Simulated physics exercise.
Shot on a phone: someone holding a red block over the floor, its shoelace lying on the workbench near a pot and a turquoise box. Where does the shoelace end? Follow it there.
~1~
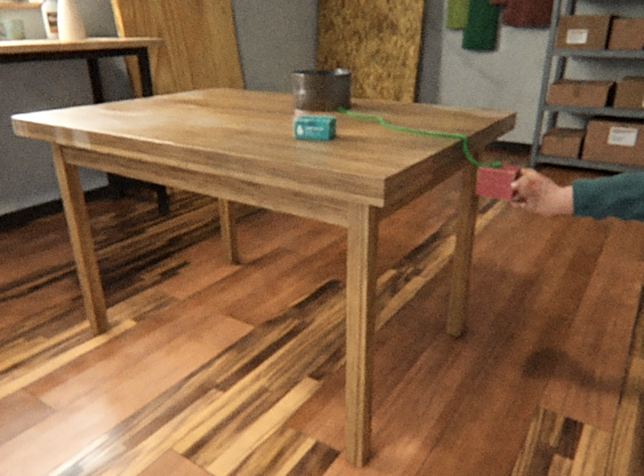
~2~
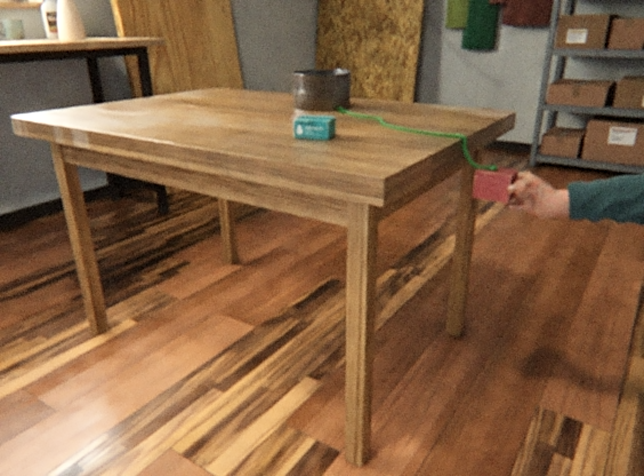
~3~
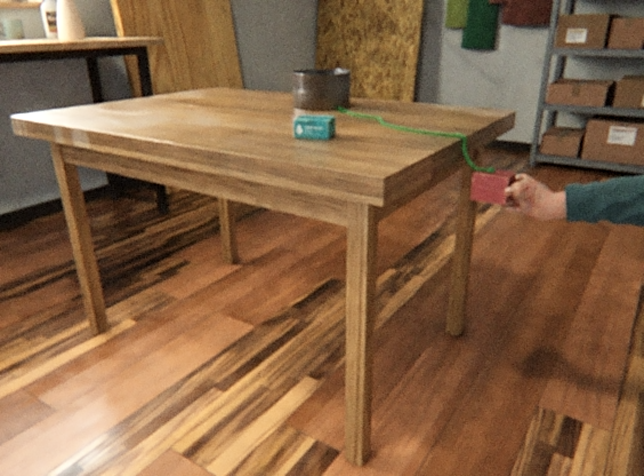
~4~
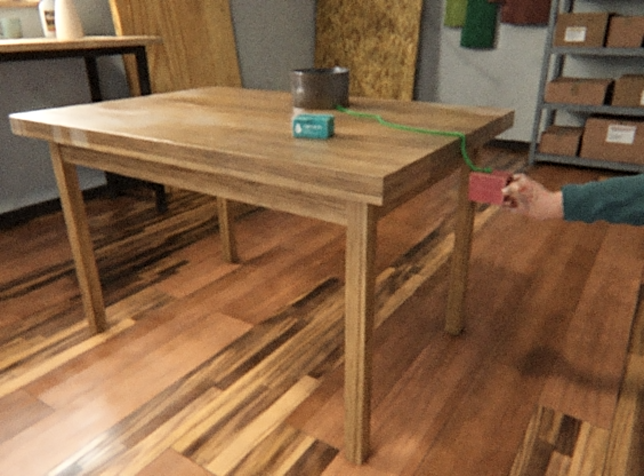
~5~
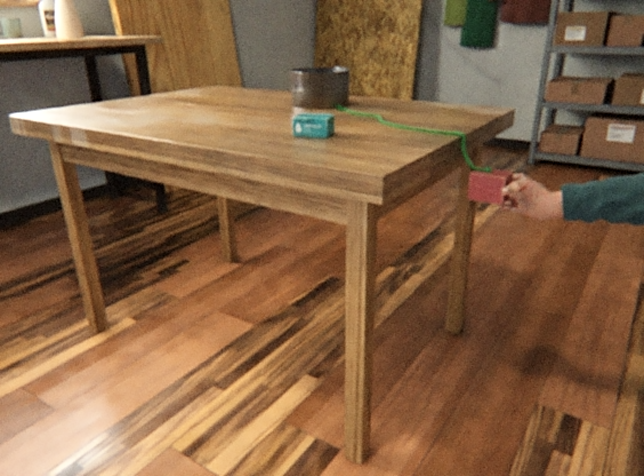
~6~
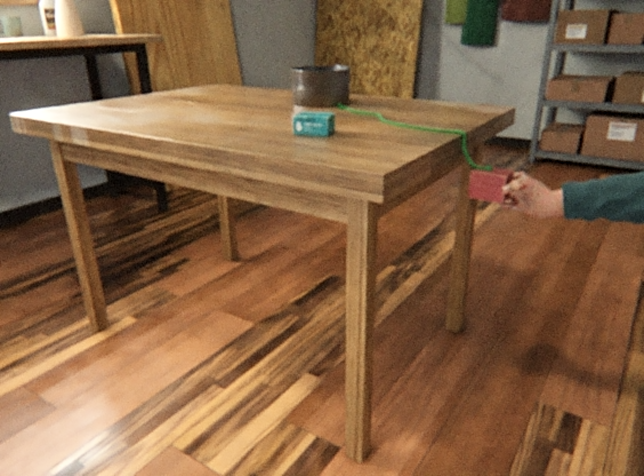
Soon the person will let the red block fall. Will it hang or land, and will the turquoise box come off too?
The red block stays suspended; the turquoise box stays put.
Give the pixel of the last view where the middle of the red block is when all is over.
End point, last frame: (490, 224).
Then, 0.38 s past the final frame, block in the air near (439, 214); pot still; box still.
Then, 1.16 s past the final frame, block in the air near (462, 220); pot still; box still.
Then, 2.10 s past the final frame, block in the air near (451, 223); pot still; box still.
When it is over, block in the air near (490, 224); pot still; box still. The red block ends up dangling and the turquoise box keeps its place.
